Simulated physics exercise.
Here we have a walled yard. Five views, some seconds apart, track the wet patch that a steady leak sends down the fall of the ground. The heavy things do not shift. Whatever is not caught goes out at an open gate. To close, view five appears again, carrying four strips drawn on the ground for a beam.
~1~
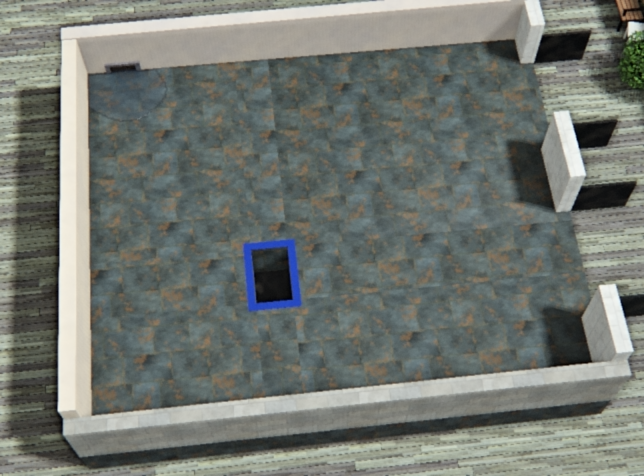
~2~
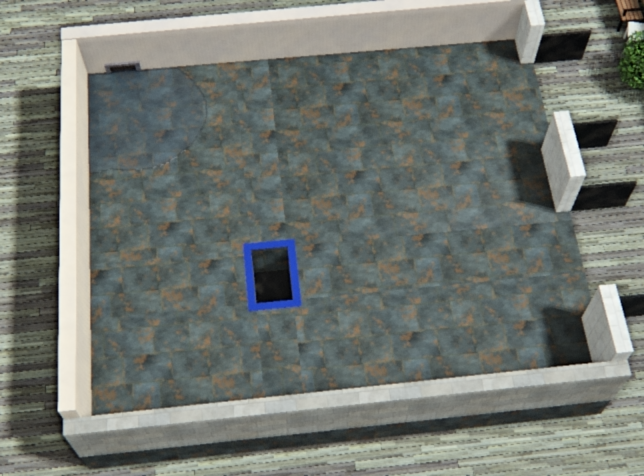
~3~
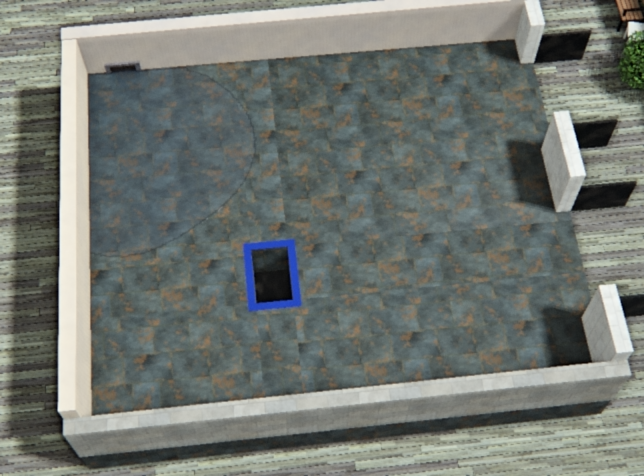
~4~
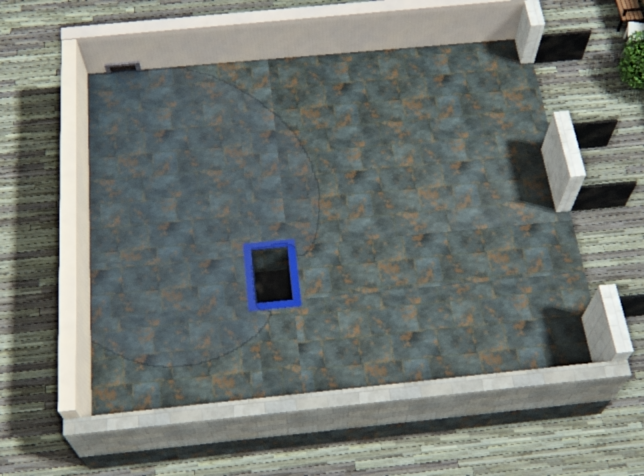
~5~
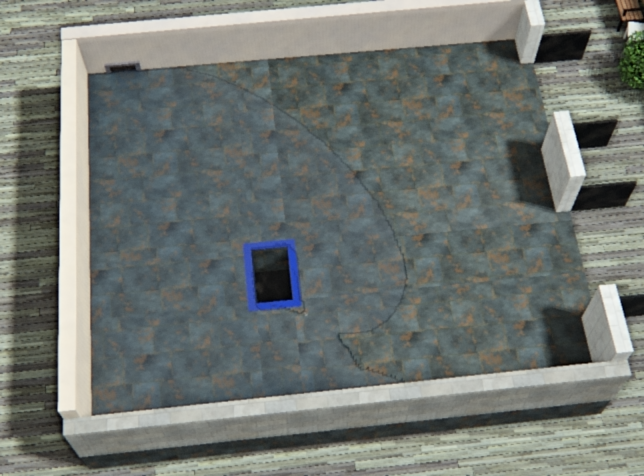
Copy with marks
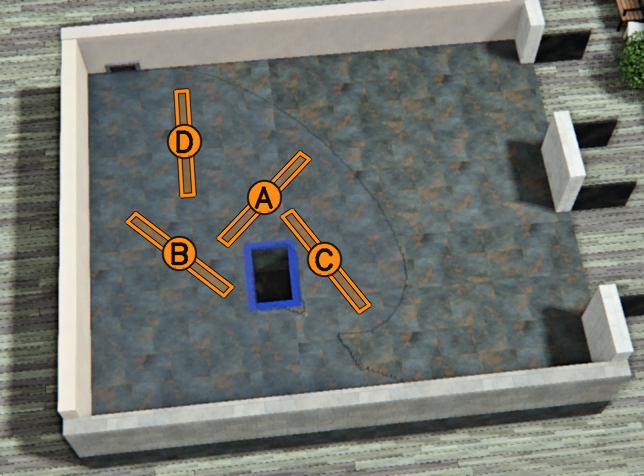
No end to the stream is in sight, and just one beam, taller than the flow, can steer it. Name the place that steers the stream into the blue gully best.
Take B.
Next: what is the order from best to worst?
The order is B, C, D, A.
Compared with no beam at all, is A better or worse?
Worse.
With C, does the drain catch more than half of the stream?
No, it does not.
In orange, A from (223, 241) to (304, 156); B from (131, 217) to (228, 291); C from (287, 213) to (364, 308); D from (187, 195) to (181, 91).
If A is chosen, about 5 % of the stream goes into the blue gully, about 85 % out by the gates.
If B is chosen, about 50 % of the stream goes into the blue gully, about 42 % out by the gates.
If C is chosen, about 30 % of the stream goes into the blue gully, about 63 % out by the gates.
If D is chosen, about 11 % of the stream goes into the blue gully, about 81 % out by the gates.
